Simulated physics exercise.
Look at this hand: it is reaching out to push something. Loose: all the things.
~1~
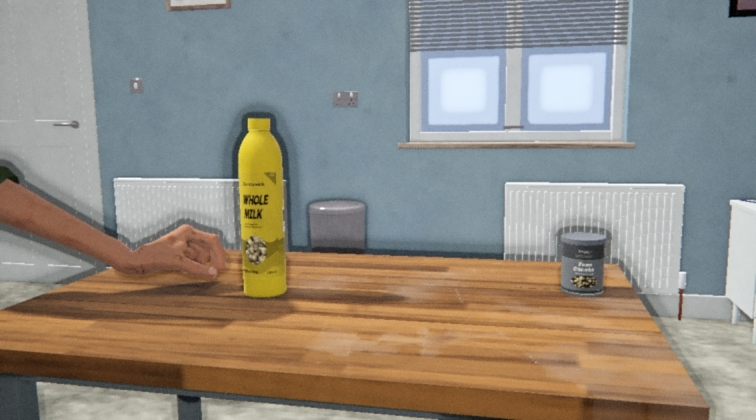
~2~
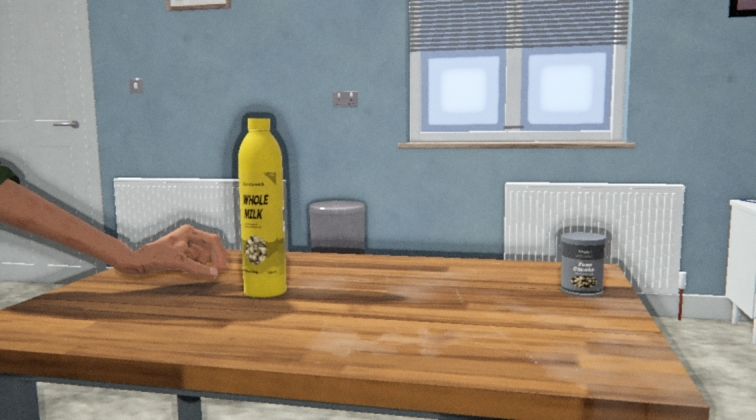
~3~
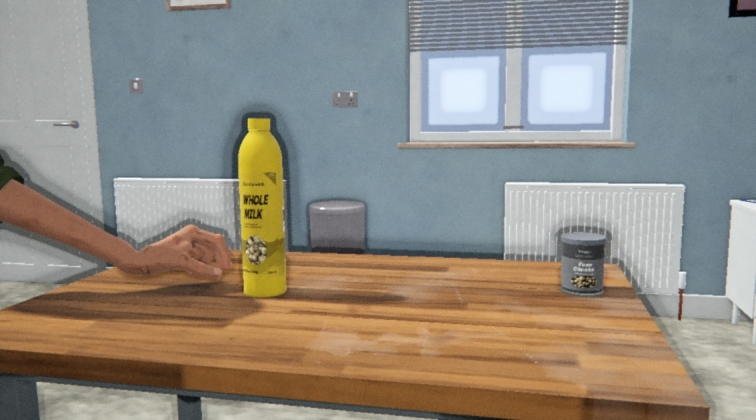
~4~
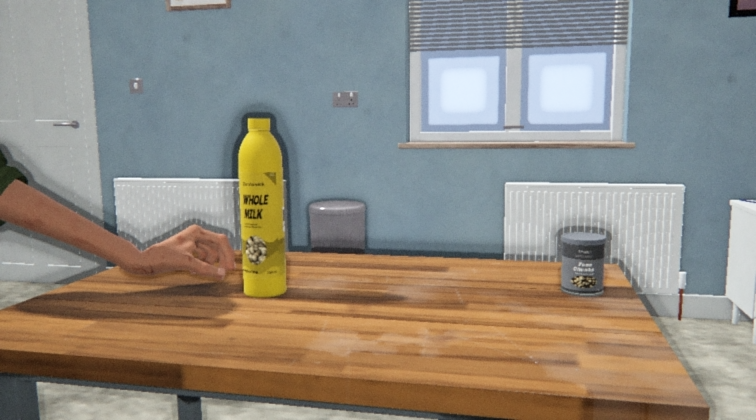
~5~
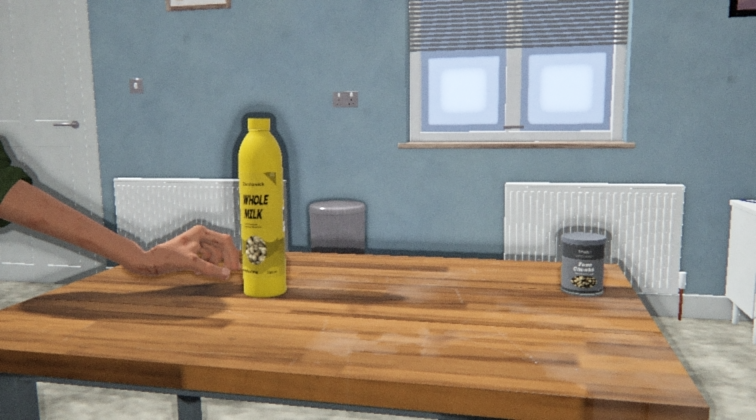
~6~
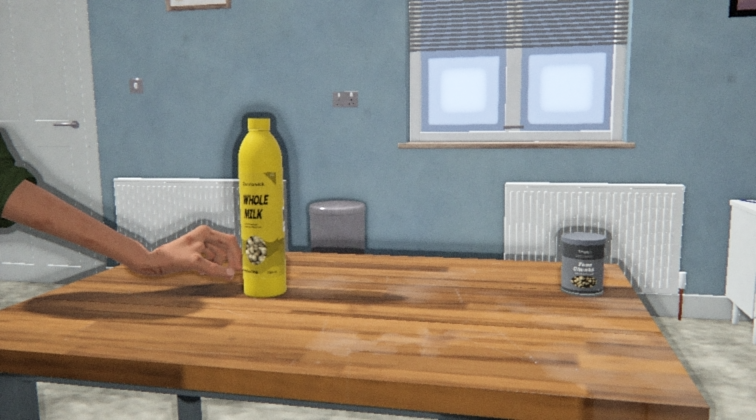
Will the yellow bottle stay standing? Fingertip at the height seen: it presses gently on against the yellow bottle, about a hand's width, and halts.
It stands.
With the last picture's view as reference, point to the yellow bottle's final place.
It finishes at around (329, 209).
Then, 0.70 s later than the last frame, yellow bottle moved a little near (282, 207).
Then, 1.40 s later than the last frame, yellow bottle moved about its own width near (310, 208).
When it is over, moved from the start, yellow bottle. End places, in pixels of the last picture, yellow bottle near (330, 208).
